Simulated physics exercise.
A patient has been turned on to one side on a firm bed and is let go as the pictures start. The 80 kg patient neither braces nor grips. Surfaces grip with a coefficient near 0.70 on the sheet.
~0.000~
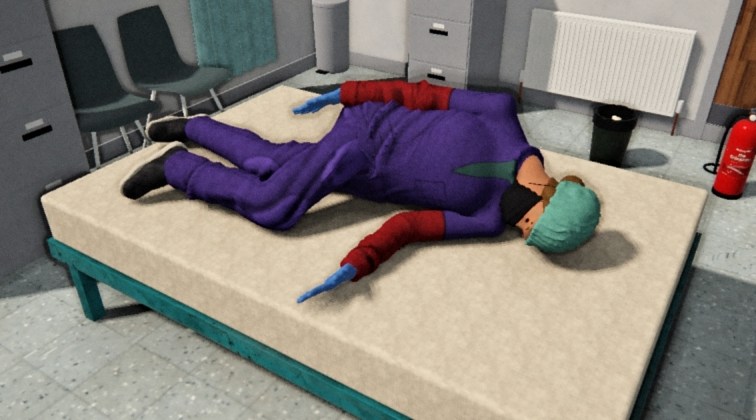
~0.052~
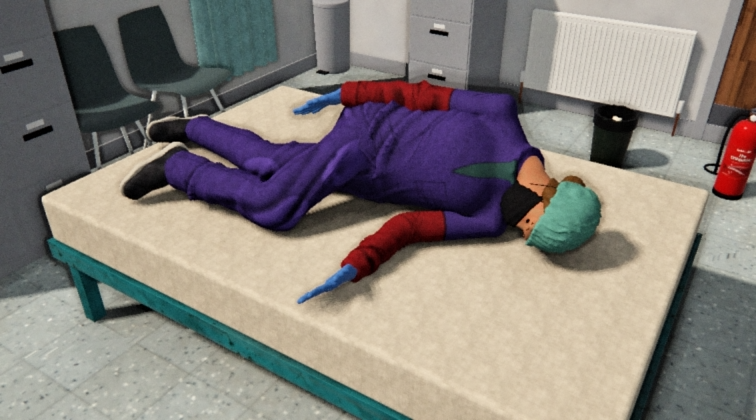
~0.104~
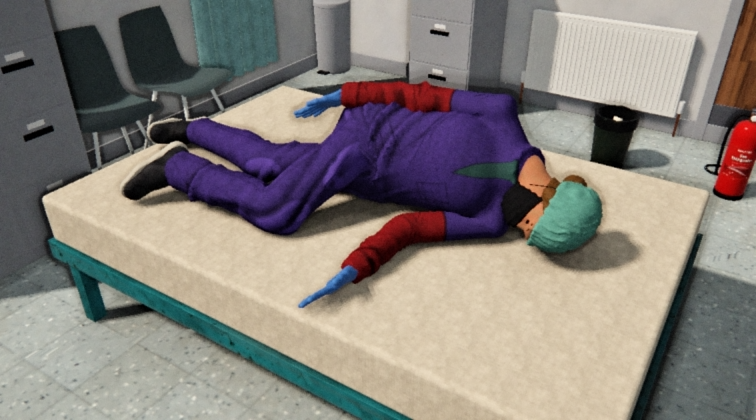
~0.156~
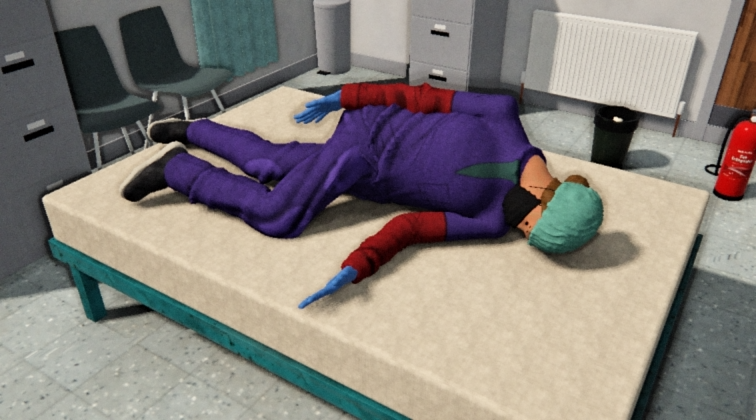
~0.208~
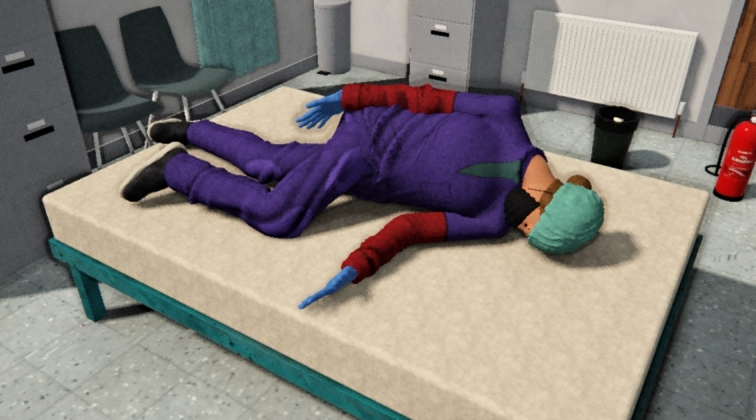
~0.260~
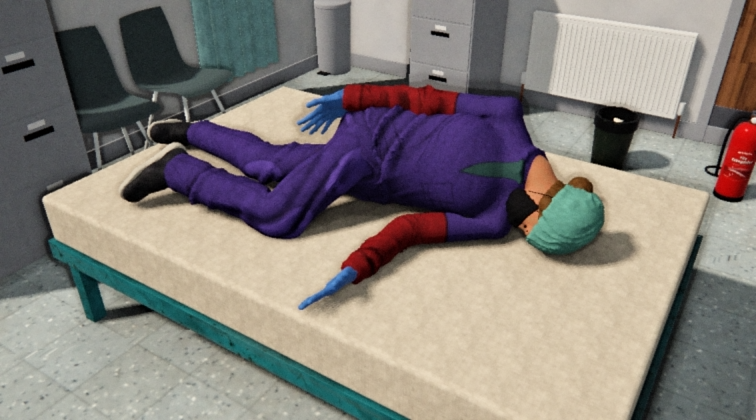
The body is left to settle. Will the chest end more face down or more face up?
In the end the chest sinks back.
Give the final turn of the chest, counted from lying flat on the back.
Turned some 10°.
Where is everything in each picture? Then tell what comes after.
The first picture shows chest (490, 165); shoulders at 75°.
The second picture shows chest (491, 166); shoulders at 75°.
The third picture shows chest (491, 167); shoulders at 70°.
The fourth picture shows chest (493, 167); shoulders at 70°.
The fifth picture shows chest (494, 167); shoulders at 70°.
The sixth picture shows chest (496, 168); shoulders at 70°.
After 0.54 s the chest is turned 45° from lying flat on the back, near (502, 169) in the last picture's view.
After 0.94 s the chest is turned 25° from lying flat on the back, near (502, 167) in the last picture's view.
After 1.54 s the chest is turned 15° from lying flat on the back, near (501, 167) in the last picture's view.
At rest, 3.5 s, chest sinks back.
